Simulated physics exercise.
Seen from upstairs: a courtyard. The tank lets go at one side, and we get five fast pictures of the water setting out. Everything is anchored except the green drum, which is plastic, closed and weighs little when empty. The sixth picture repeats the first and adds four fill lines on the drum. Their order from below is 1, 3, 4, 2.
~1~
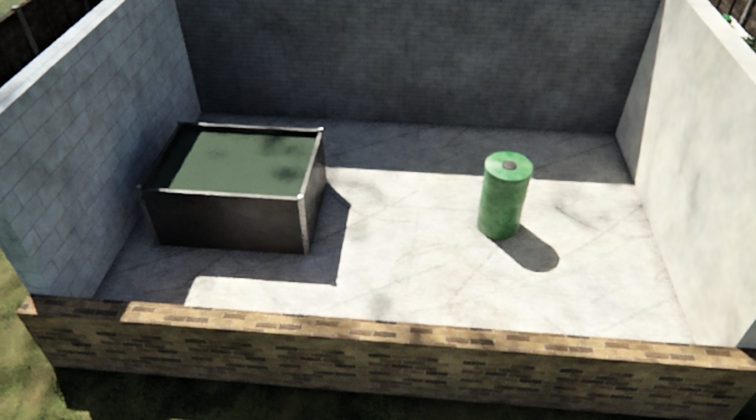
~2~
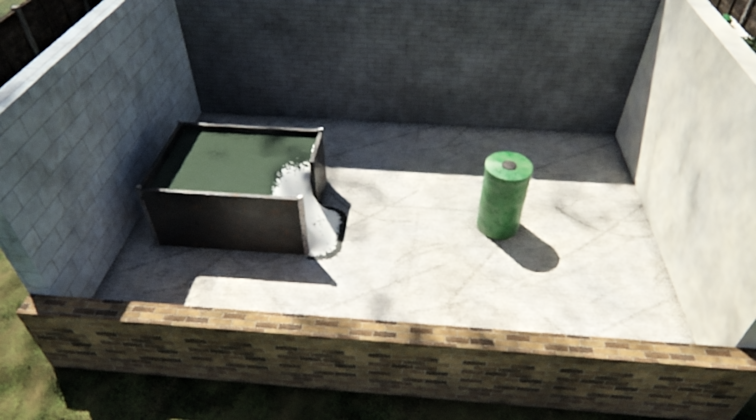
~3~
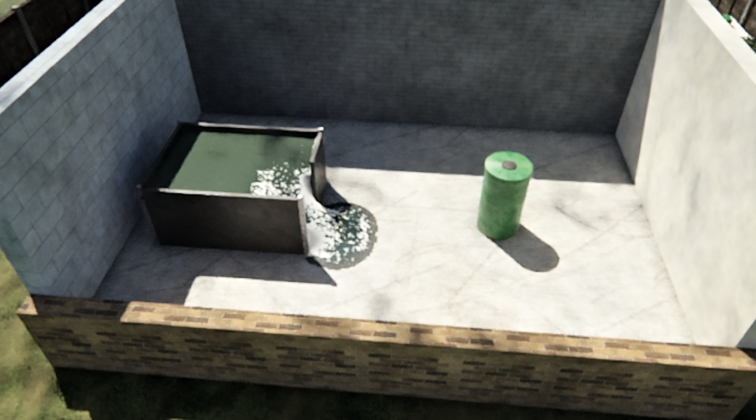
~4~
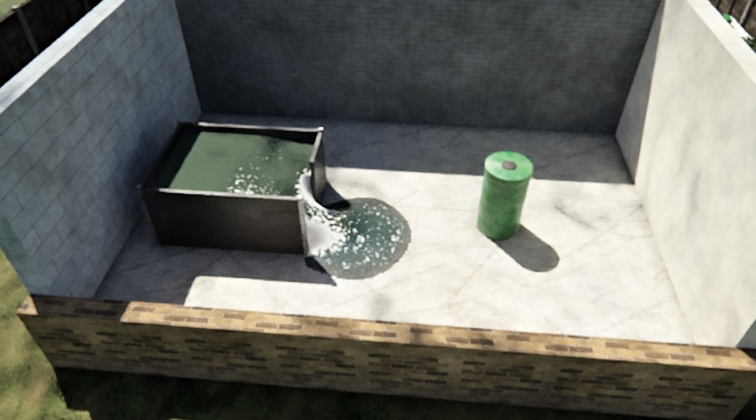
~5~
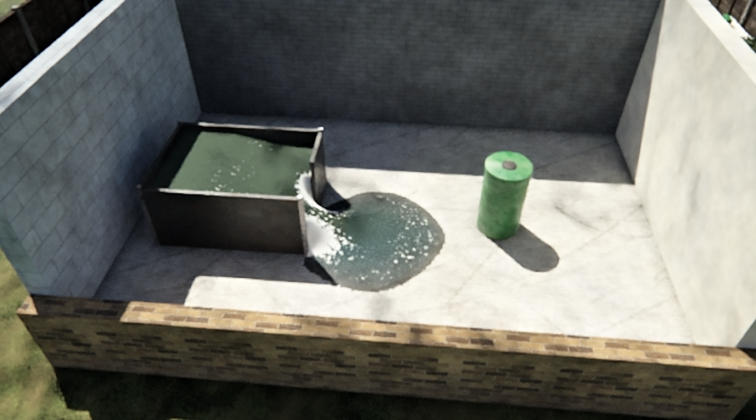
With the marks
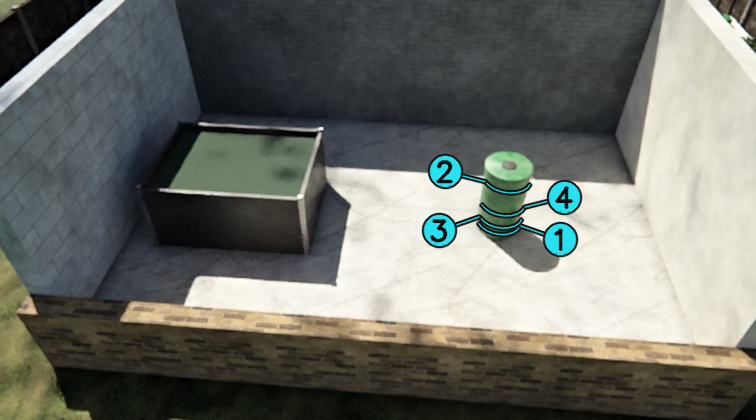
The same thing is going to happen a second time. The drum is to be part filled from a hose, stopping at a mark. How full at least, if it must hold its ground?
I would pick line 4.
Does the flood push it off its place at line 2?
No, that is safe.
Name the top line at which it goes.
That would be 3.
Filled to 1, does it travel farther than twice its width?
Yes, clearly.
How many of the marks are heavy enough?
Two.
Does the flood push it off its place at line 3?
Yes, that goes wrong.
On the marked copy, 1 at (500, 234); 2 at (508, 192); 3 at (501, 228); 4 at (504, 215); from the bottom up 1, 3, 4, 2.
If 1 is chosen, it is pushed about 3 times its own width away.
If 2 is chosen, it does not move.
If 3 is chosen, it is pushed about its own width away.
If 4 is chosen, it does not move.
